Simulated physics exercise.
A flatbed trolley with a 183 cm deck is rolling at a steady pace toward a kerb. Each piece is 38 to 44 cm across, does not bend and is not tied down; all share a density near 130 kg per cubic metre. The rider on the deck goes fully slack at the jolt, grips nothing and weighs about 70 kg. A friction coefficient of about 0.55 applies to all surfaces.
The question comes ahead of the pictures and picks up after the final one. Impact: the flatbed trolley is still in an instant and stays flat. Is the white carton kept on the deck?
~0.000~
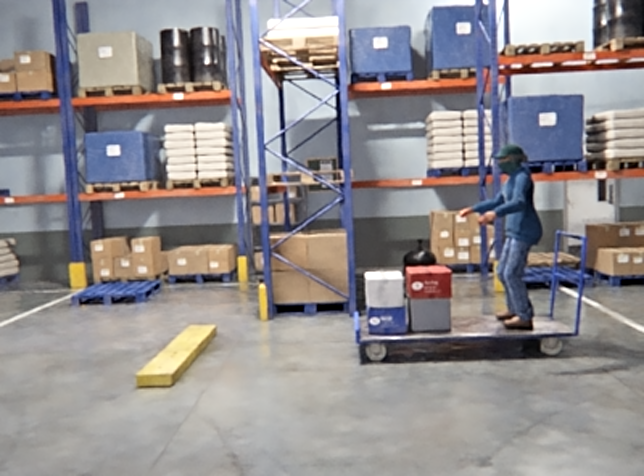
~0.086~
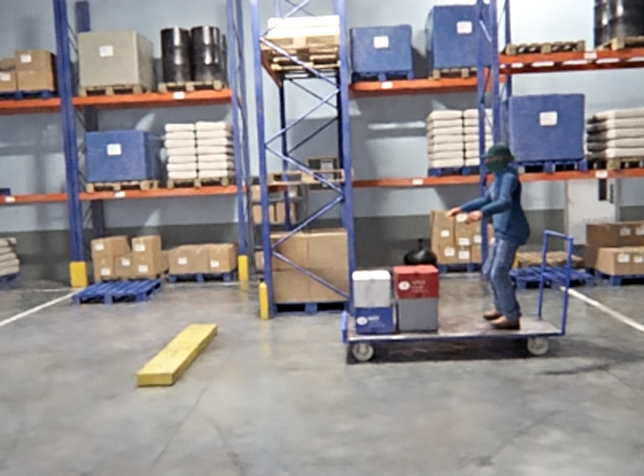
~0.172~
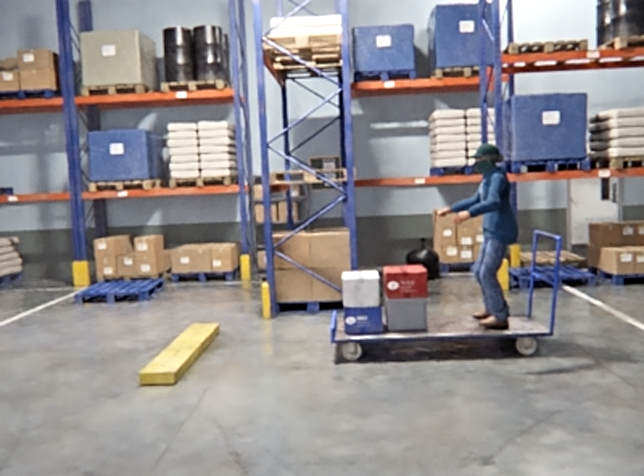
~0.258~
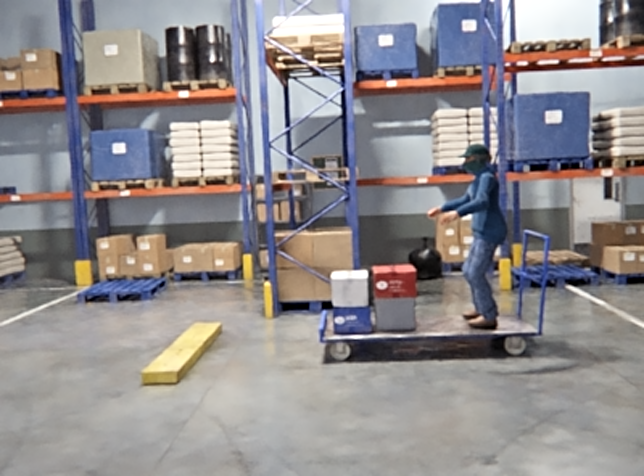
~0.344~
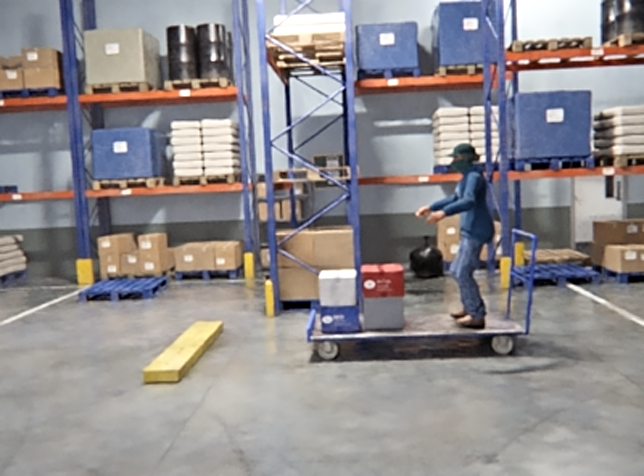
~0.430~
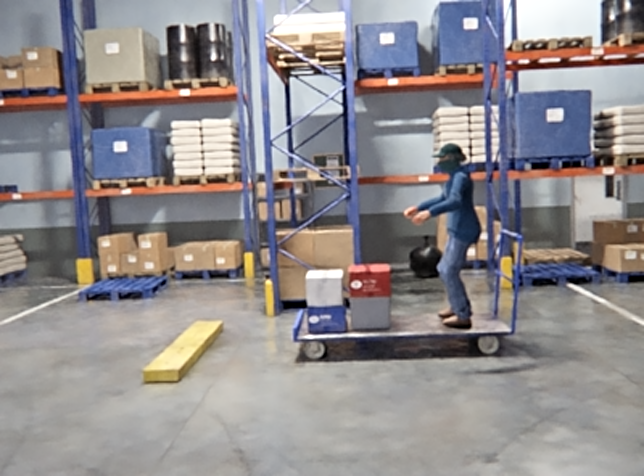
Yes, I'd expect it to hold within the edge.
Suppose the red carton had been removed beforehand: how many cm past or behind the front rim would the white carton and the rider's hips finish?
Then: White 10 cm behind; hips 120 cm behind.
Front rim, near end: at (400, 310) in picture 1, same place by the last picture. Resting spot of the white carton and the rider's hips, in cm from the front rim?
With that change, white would rest 90 cm beyond the front rim and the hips 80 cm back from it.
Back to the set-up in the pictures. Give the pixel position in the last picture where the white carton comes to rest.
Around (202, 292).
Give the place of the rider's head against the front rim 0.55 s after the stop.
60 cm behind the rim.
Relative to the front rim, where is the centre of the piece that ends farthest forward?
Its centre ends up near 10 cm behind the front rim.
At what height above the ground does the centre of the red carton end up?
Height: Some 60 centimetres.
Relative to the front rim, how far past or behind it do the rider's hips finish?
Some 120 cm behind it.
Impact comes at 1.13 s.
After 1.68 s the white carton is 10 cm behind the rim, tilted 0°, near (202, 292) in the last picture's view.
After 2.13 s the white carton is 10 cm behind the rim, tilted 0°, near (202, 292) in the last picture's view.
At rest, 4.7 s, nothing is past the rim; behind it, grey tote, blue carton, white carton, red carton and the rider's hips.
